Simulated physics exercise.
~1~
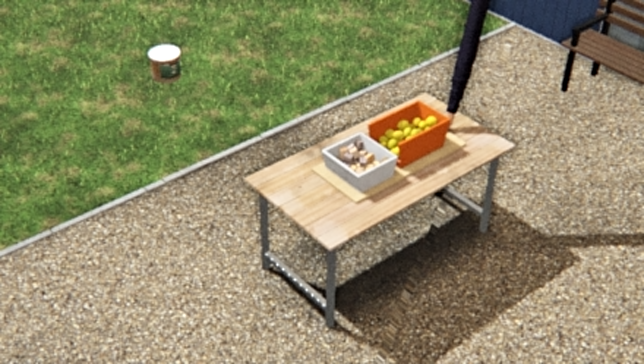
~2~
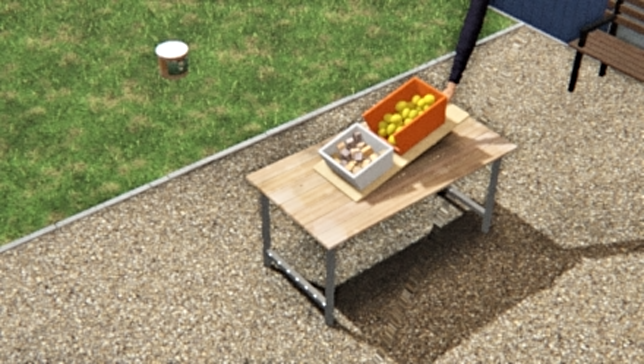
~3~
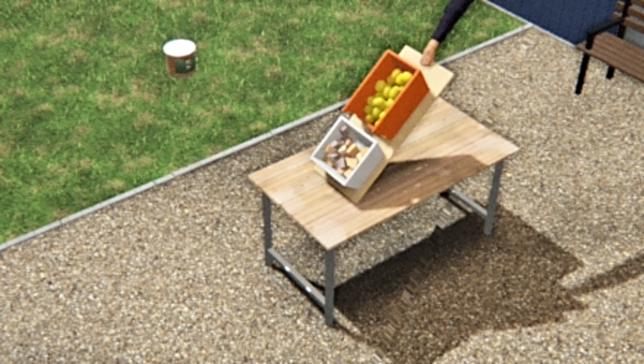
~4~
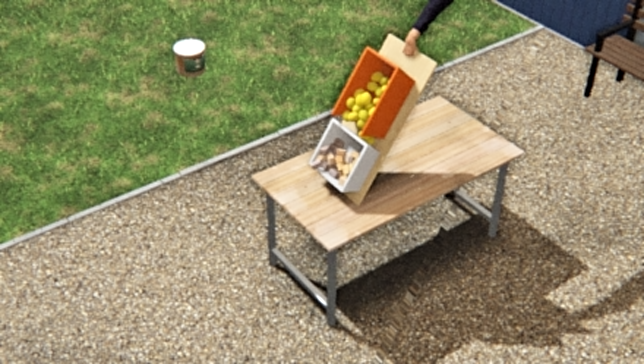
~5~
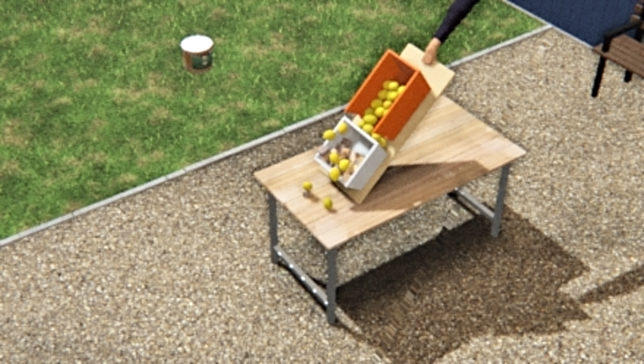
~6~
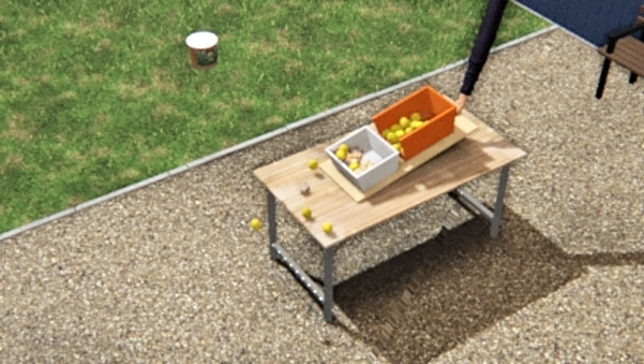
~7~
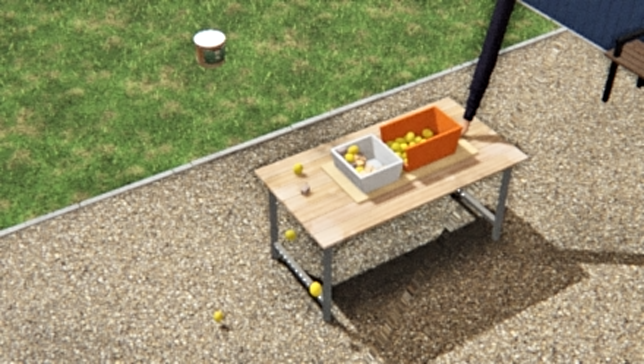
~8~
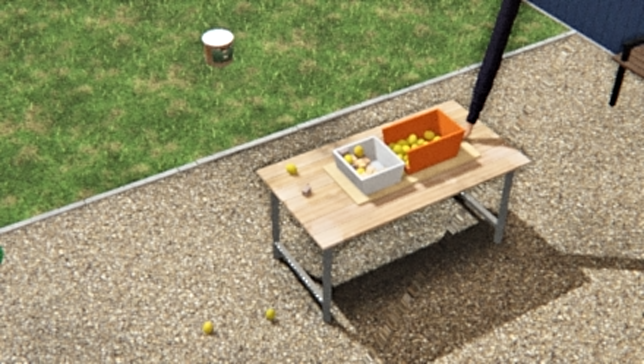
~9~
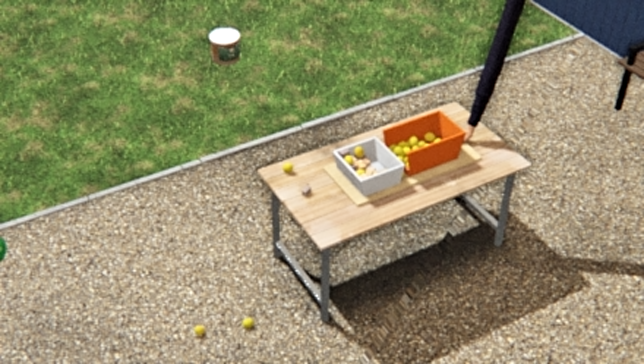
An arm in a dark sleeve tipped a board holding a white crate and an orange crate steeply to the left, then lowered it flat as yellow lemons spilled into the white crate, across the table and onto the gravel.
